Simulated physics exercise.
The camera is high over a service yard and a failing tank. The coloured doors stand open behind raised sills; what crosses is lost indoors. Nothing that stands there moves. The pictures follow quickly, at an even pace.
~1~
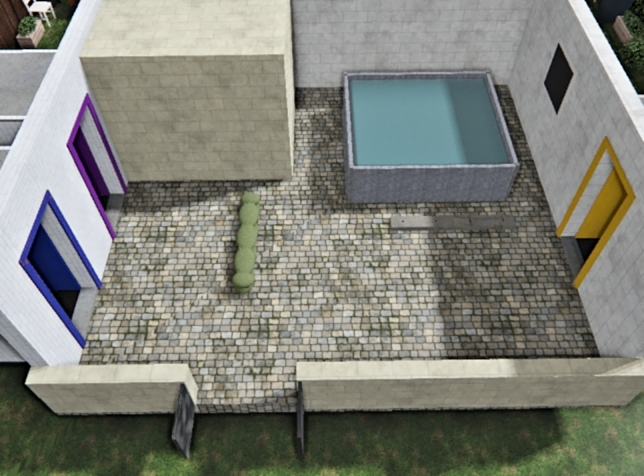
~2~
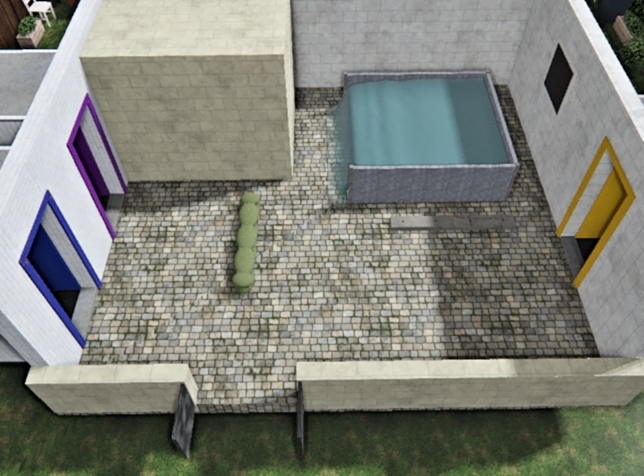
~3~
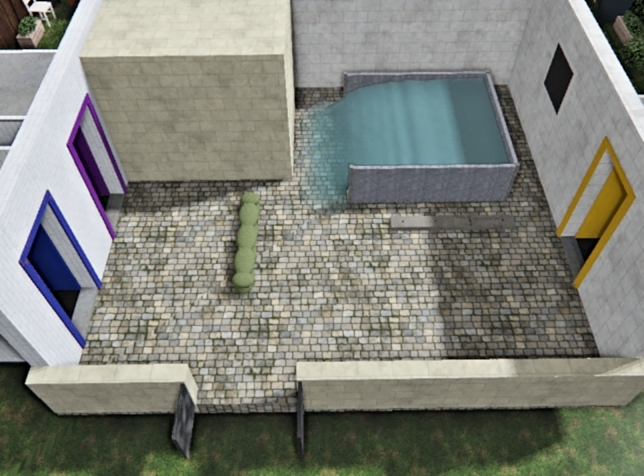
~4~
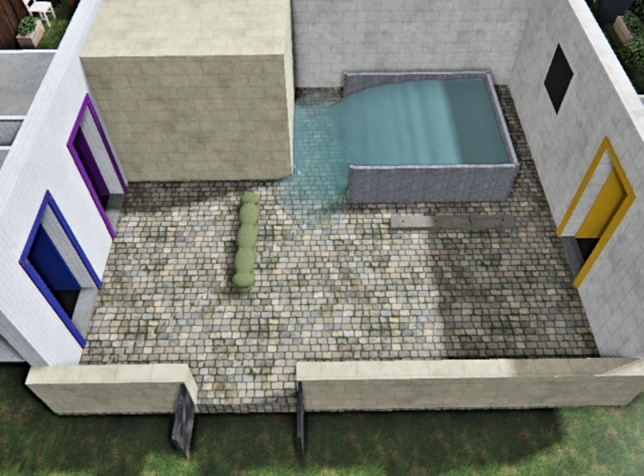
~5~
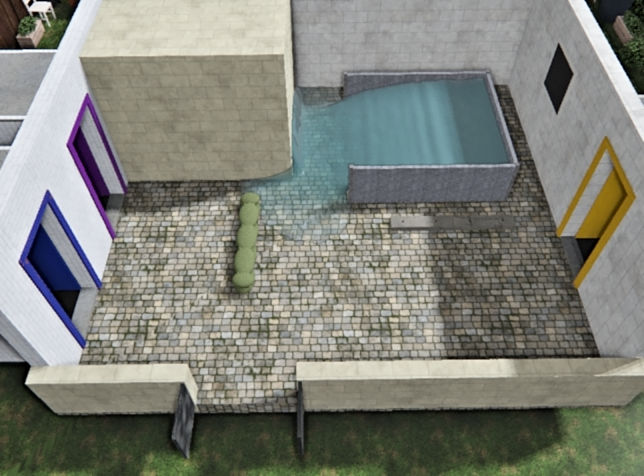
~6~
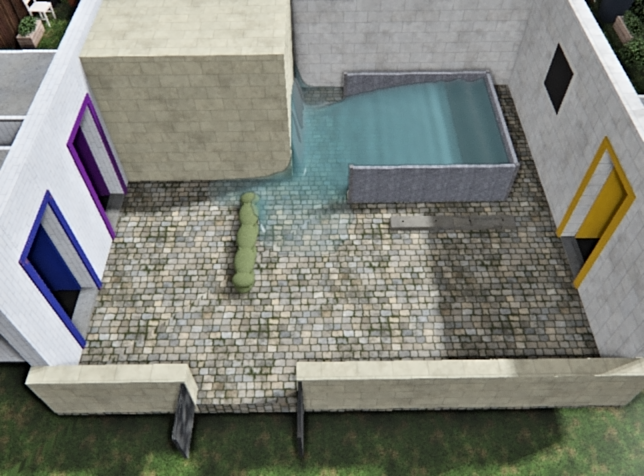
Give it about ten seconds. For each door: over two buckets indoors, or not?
One by one: The yellow door takes more than that; the purple door takes more than that; the blue door stays under that.
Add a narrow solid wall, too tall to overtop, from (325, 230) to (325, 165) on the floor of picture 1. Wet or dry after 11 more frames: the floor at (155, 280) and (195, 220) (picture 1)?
In that order: No water, clear.
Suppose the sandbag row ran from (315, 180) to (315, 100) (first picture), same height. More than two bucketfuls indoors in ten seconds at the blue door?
Then: The blue door is over.
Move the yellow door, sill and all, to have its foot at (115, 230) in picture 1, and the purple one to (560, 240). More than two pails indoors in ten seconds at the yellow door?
Then: Yellow door lets more in.
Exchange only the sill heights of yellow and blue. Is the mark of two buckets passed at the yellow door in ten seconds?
In short: The yellow door takes less.
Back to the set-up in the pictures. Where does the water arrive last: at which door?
I say the yellow-painted one.
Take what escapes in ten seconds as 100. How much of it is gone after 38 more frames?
Close to 65 %.
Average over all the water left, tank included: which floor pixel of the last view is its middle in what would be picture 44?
At about (397, 199).
A moment on, water covers 25 % of the floor; the yellow door not reached, the purple door under two buckets in, the blue door not reached.
Next, water covers 50 % of the floor; the yellow door not reached, the purple door over two buckets in, the blue door not reached.
Then, water covers 65 % of the floor; the yellow door not reached, the purple door far over two buckets in, the blue door wet at the sill, nothing in.
Later, water covers 85 % of the floor; the yellow door over two buckets in, the purple door far over two buckets in, the blue door wet at the sill, nothing in.
In the end, water covers 95 % of the floor; the yellow door over two buckets in, the purple door far over two buckets in, the blue door wet at the sill, nothing in.
